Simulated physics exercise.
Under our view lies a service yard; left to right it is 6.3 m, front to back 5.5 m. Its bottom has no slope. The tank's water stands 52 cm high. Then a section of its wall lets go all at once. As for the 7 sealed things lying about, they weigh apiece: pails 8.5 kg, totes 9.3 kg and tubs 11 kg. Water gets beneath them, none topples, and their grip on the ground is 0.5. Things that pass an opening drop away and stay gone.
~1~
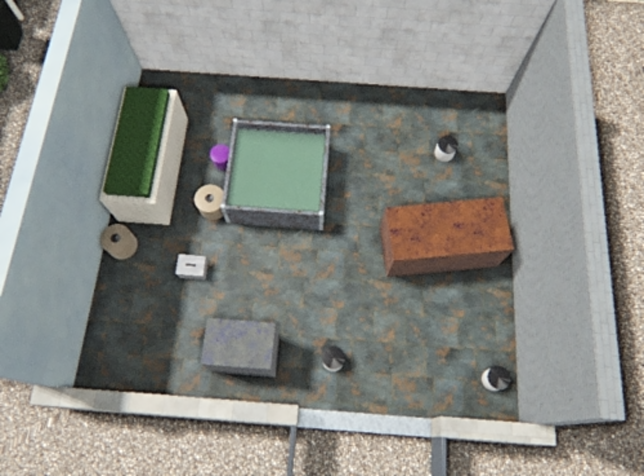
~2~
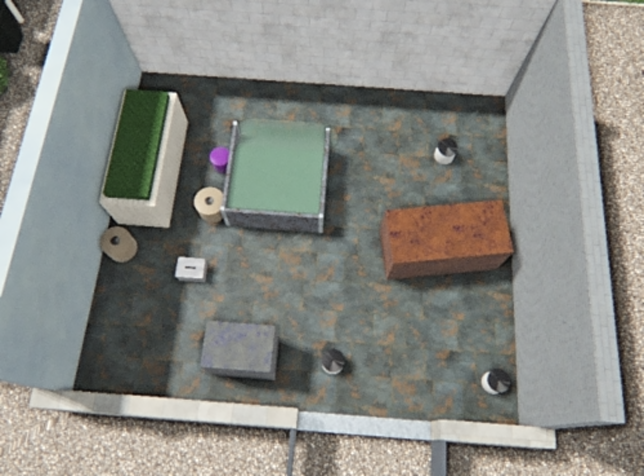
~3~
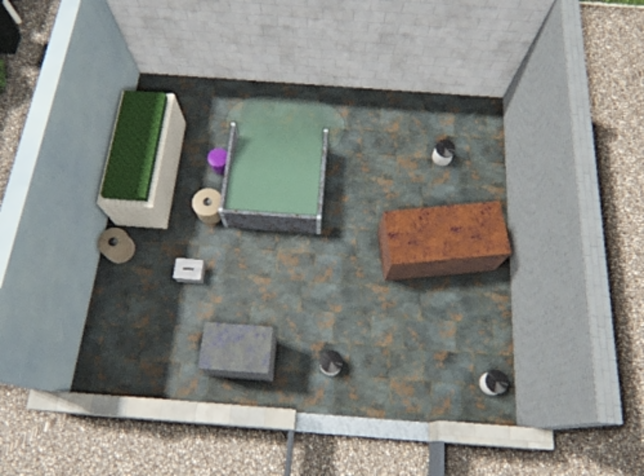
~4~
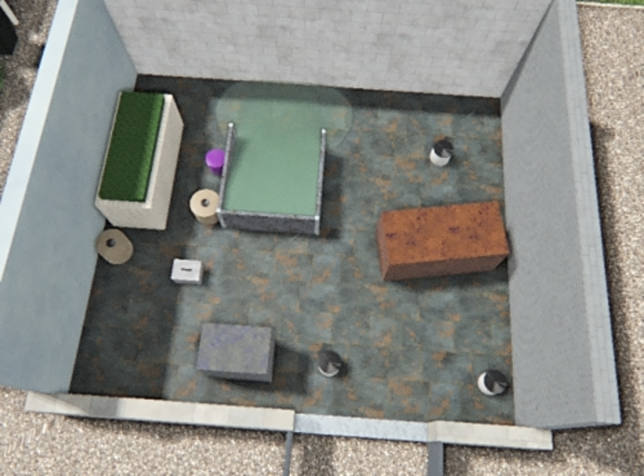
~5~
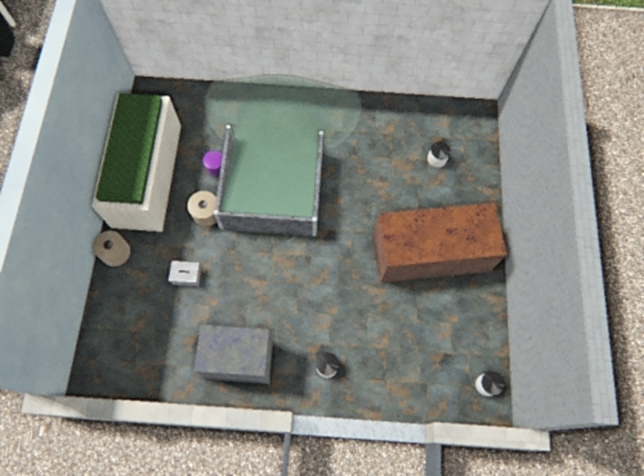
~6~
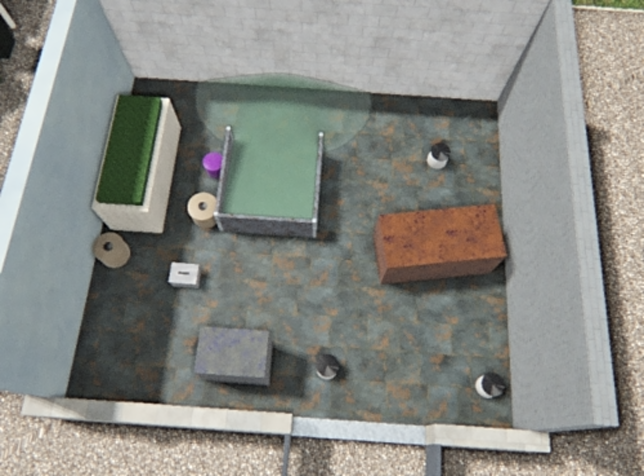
In a walled yard, water spreads from the tank's far side across the floor.
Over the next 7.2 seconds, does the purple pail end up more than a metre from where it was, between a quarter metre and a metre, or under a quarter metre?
Short shift.
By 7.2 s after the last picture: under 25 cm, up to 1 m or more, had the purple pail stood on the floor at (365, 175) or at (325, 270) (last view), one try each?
Spot one - it barely budges; spot two - it barely budges.
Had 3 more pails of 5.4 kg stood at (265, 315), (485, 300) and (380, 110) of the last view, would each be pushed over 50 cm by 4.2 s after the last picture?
In the order listed: Behind the line; behind the line; across the line.
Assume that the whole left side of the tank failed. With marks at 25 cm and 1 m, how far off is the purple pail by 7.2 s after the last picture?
The purple pail is swept away.
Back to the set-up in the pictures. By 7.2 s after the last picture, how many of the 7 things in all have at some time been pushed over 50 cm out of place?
The total is 1.
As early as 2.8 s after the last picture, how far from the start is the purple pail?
Around 0 centimetres.
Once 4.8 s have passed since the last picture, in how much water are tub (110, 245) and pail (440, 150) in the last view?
About 3 and 7 cm.
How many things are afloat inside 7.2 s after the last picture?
Total: 0.
Then, 0.9 s after the last picture the purple pail is near (213, 162), 0.0 m from its start, aground; 0 of 7 are out; 0 afloat.
Then, 2.8 s after the last picture the purple pail is near (213, 162), 0.0 m from its start, aground; 0 of 7 are out; 0 afloat.
Then, 4.8 s after the last picture the purple pail is near (195, 180), 0.4 m from its start, aground; 0 of 7 are out; 0 afloat.
Then, 7.2 s after the last picture the purple pail is near (190, 183), 0.5 m from its start, aground; 0 of 7 are out; 0 afloat.
